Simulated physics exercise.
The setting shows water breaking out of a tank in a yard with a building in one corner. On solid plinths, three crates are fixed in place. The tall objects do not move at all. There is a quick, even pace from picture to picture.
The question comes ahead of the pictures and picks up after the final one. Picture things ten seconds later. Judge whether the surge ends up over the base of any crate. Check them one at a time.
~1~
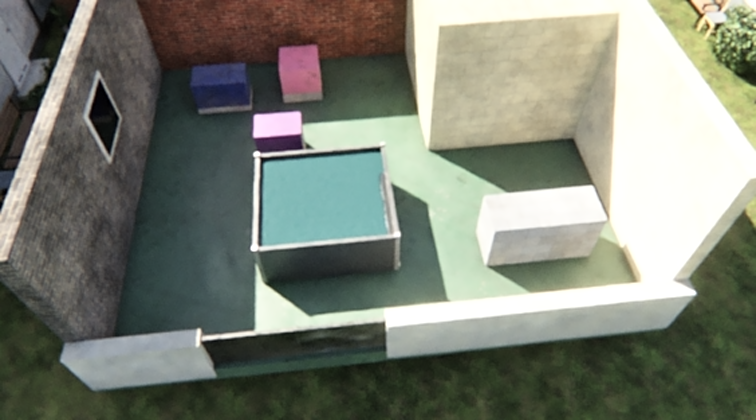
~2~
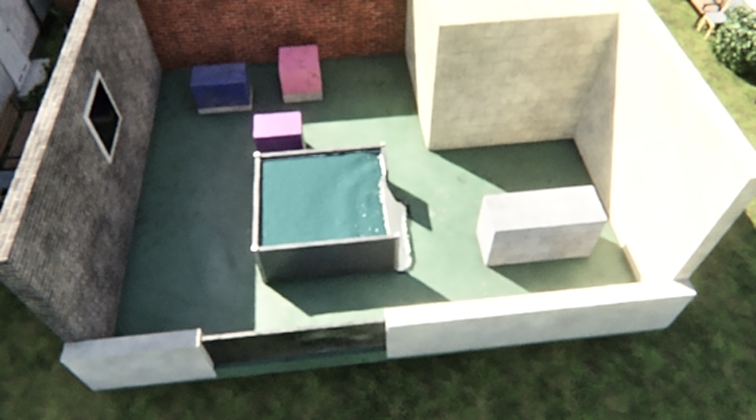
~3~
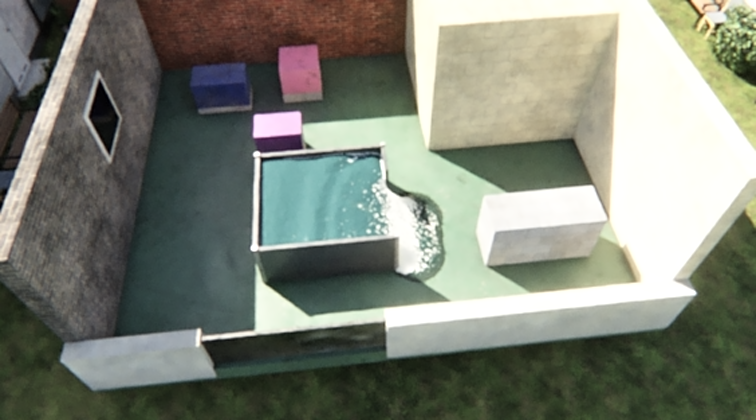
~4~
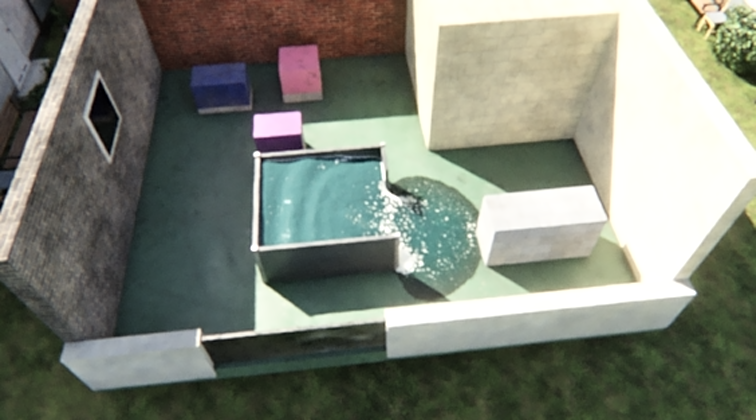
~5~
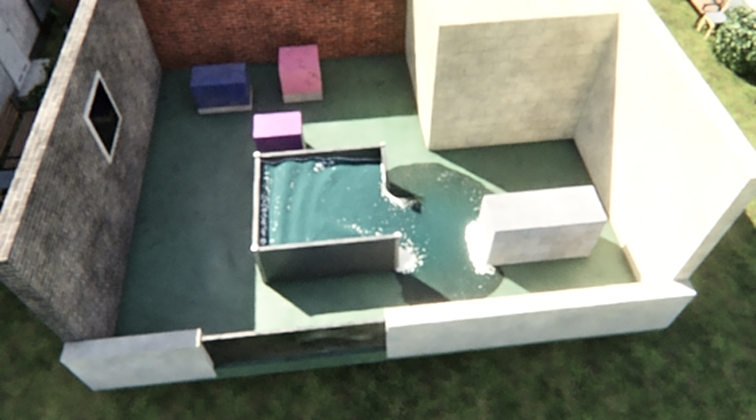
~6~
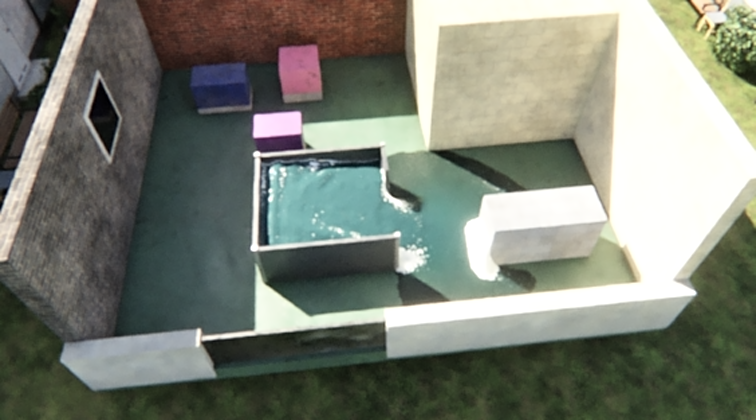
In the end the pink crate has a tall enough plinth; the blue crate has a tall enough plinth; the purple crate has a tall enough plinth.
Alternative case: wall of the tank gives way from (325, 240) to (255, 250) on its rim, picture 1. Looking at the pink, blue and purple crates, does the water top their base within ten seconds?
Pink: Clear, blue: Flooded, purple: Clear.
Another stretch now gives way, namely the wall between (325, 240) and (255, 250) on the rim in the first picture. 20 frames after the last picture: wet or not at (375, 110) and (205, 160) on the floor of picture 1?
Point one: Still bare; point two: Reached by the flood.
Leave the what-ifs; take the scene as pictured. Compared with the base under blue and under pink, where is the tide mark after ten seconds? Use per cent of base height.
80 and 60 %, roughly.
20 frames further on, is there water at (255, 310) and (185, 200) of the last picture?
Result, in sequence: Waterlogged; unwetted.
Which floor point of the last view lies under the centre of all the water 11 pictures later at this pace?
My reading is close to (432, 230).
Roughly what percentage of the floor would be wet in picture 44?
I make it 60 per cent.
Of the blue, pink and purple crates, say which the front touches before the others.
Answer: The purple one.
A moment on, water covers 25 % of the floor; the pink crate not reached, the blue crate not reached, the purple crate not reached.
Next, water covers 30 % of the floor; the pink crate not reached, the blue crate not reached, the purple crate not reached.
Then, water covers 40 % of the floor; the pink crate not reached, the blue crate not reached, the purple crate not reached.
Later, water covers 60 % of the floor; the pink crate not reached, the blue crate not reached, the purple crate water round its plinth.
In the end, water covers 95 % of the floor; the pink crate stayed above the water, the blue crate stayed above the water, the purple crate stayed above the water.
